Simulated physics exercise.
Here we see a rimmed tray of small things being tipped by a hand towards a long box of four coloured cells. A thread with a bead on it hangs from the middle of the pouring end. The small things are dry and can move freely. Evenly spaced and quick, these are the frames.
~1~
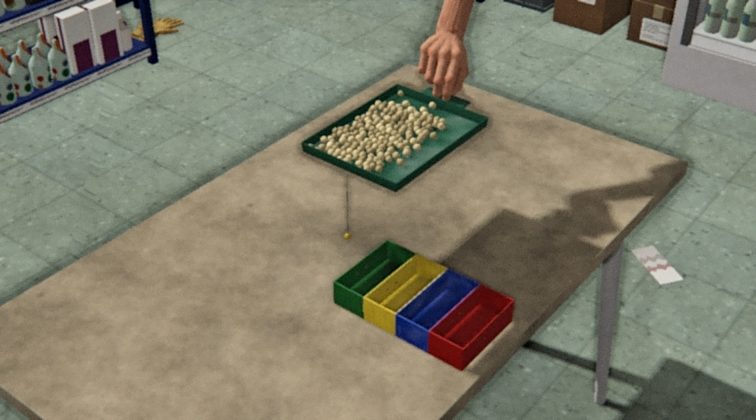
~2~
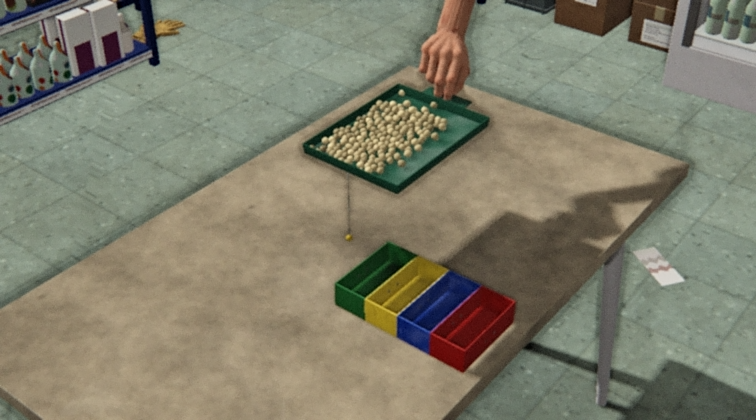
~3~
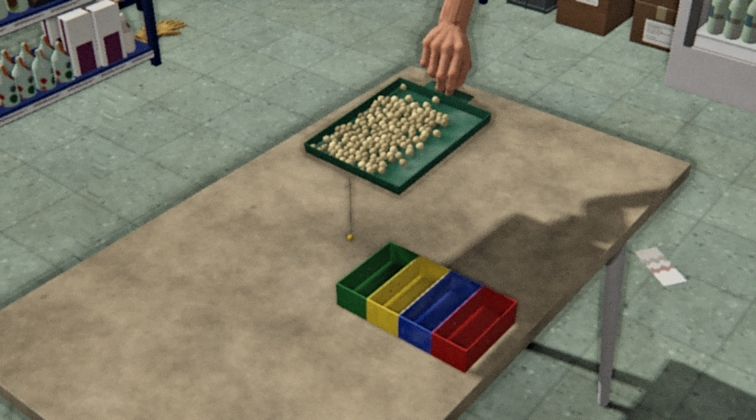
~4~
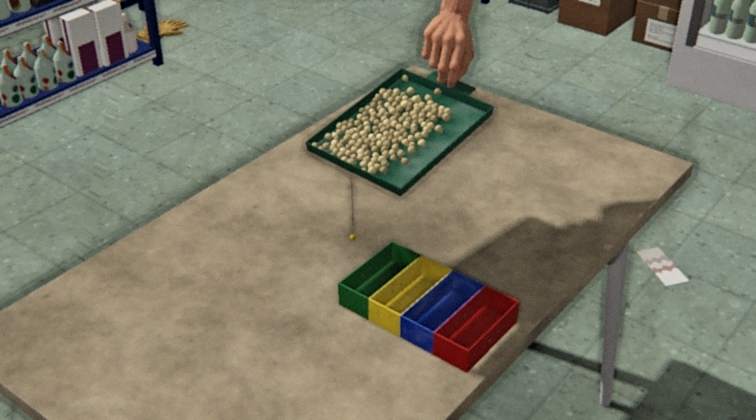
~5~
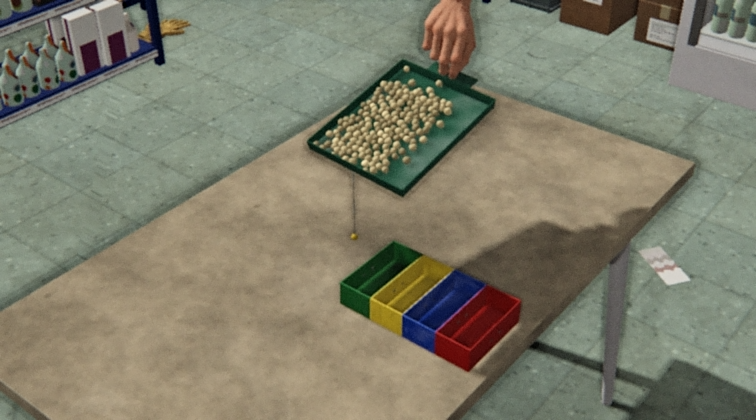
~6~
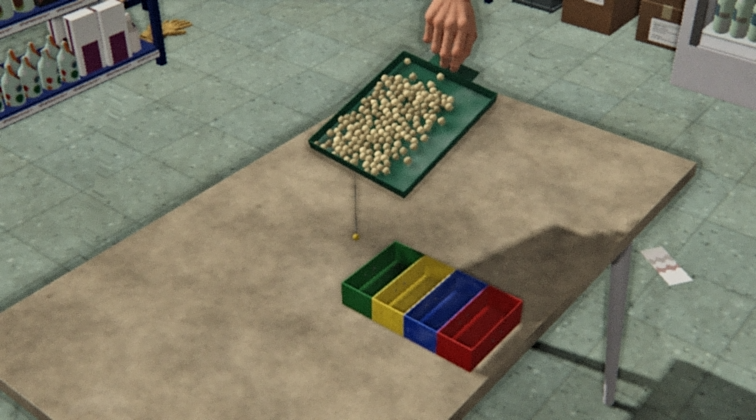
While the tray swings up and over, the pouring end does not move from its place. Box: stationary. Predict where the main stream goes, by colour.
I would say into the green one.
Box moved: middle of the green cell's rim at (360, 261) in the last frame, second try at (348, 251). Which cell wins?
First yellow, then yellow.
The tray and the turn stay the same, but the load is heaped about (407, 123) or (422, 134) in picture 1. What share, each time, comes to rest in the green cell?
60 and 50 per cent.
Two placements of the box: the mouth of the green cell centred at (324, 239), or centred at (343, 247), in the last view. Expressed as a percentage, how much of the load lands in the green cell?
0 per cent the first time, 10 per cent the second time.
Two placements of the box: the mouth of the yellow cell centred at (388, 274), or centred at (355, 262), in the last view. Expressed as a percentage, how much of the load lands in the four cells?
Close to 90 in a hundred, then close to 90 in a hundred.
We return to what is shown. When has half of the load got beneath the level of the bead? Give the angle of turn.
The tilt then is about 115°.
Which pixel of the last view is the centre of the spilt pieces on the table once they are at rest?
Close to (318, 293).
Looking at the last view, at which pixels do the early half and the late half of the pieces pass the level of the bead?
For the early half I get (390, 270), and for the late half (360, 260).
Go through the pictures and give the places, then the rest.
In the first picture, corners of the pouring end near (303, 142) and (396, 182), level; middle of the load near (384, 134), macadamia nuts; bead on its thread near (348, 236); green cell near (349, 298); yellow cell near (380, 314); blue cell near (412, 331); red cell near (446, 349).
In the second picture, corners of the pouring end near (304, 144) and (397, 184), level; middle of the load near (386, 134).
In the third picture, corners of the pouring end near (306, 143) and (399, 186), tipped barely, lowest at the right corner; middle of the load near (387, 132).
In the fourth picture, corners of the pouring end near (307, 142) and (401, 187), tipped a little, lowest at the right corner; middle of the load near (389, 128).
In the fifth picture, corners of the pouring end near (308, 140) and (402, 189), tipped a little, lowest at the right corner; middle of the load near (390, 123).
In the sixth picture, corners of the pouring end near (310, 140) and (404, 191), tipped clearly, lowest at the right corner; middle of the load near (391, 121); green cell near (357, 299); yellow cell near (388, 315); blue cell near (420, 332); red cell near (454, 350).
Shortly afterwards, tray tipped steeply; all but a few on the tray; only a few in the green cell; only a few falling or outside the box.
Next, tray tipped past a quarter turn; all but a few on the tray; only a few in the green cell; only a few falling or outside the box.
Some moments later, tray tipped past a quarter turn; near half in the green cell; a little in the yellow cell; near a quarter falling or outside the box.
In the end, tray tipped past a quarter turn; near half in the green cell; a little in the yellow cell; none at all in the red cell; none at all in the blue cell; near a quarter outside the box.
